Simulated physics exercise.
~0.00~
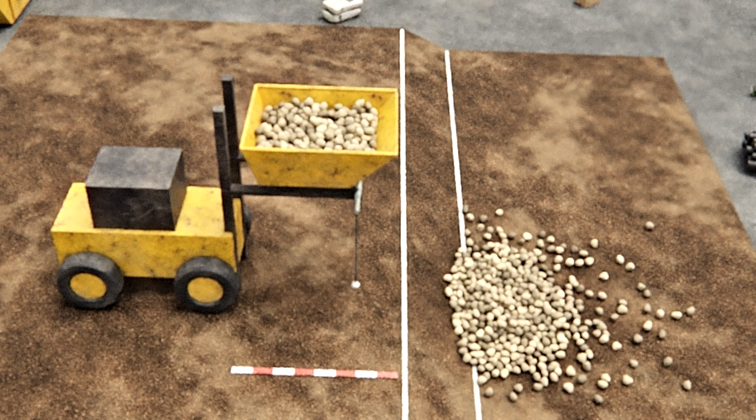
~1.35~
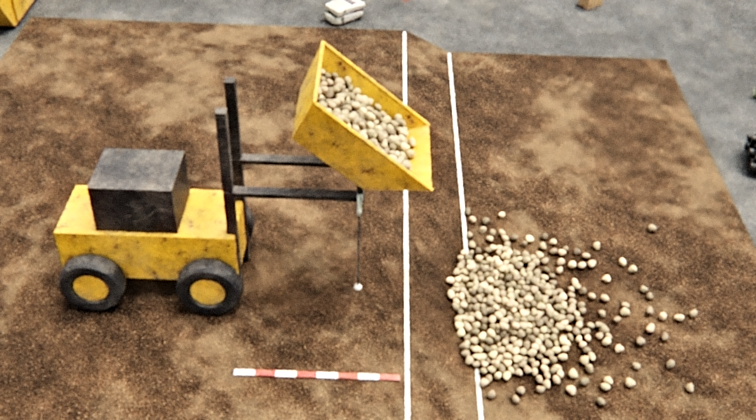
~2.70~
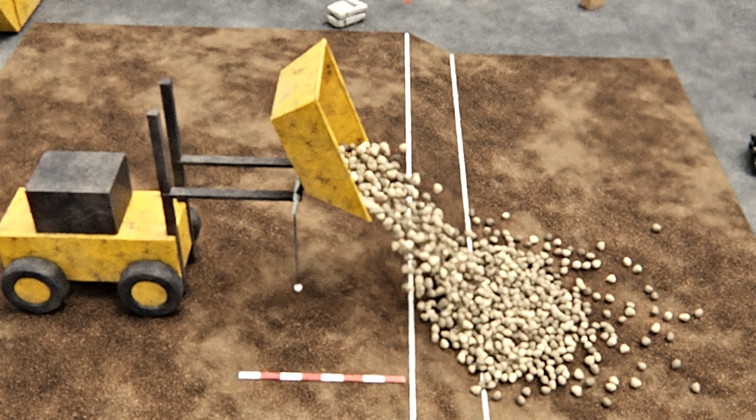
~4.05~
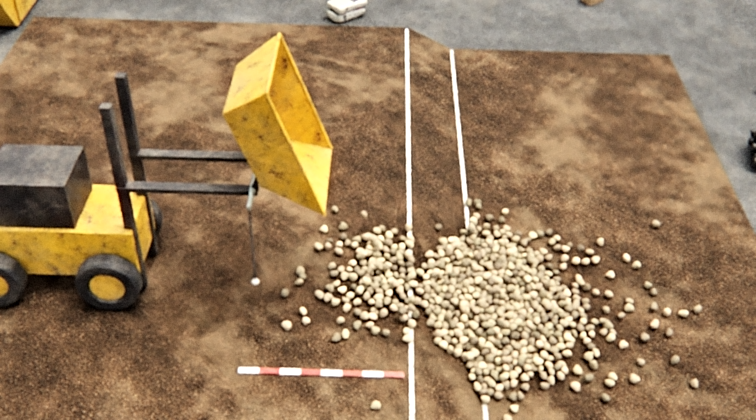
Yellow toy forklift tipping its skip and backing away left, spilling pale stones beside and onto the loose pile, skip ending empty.
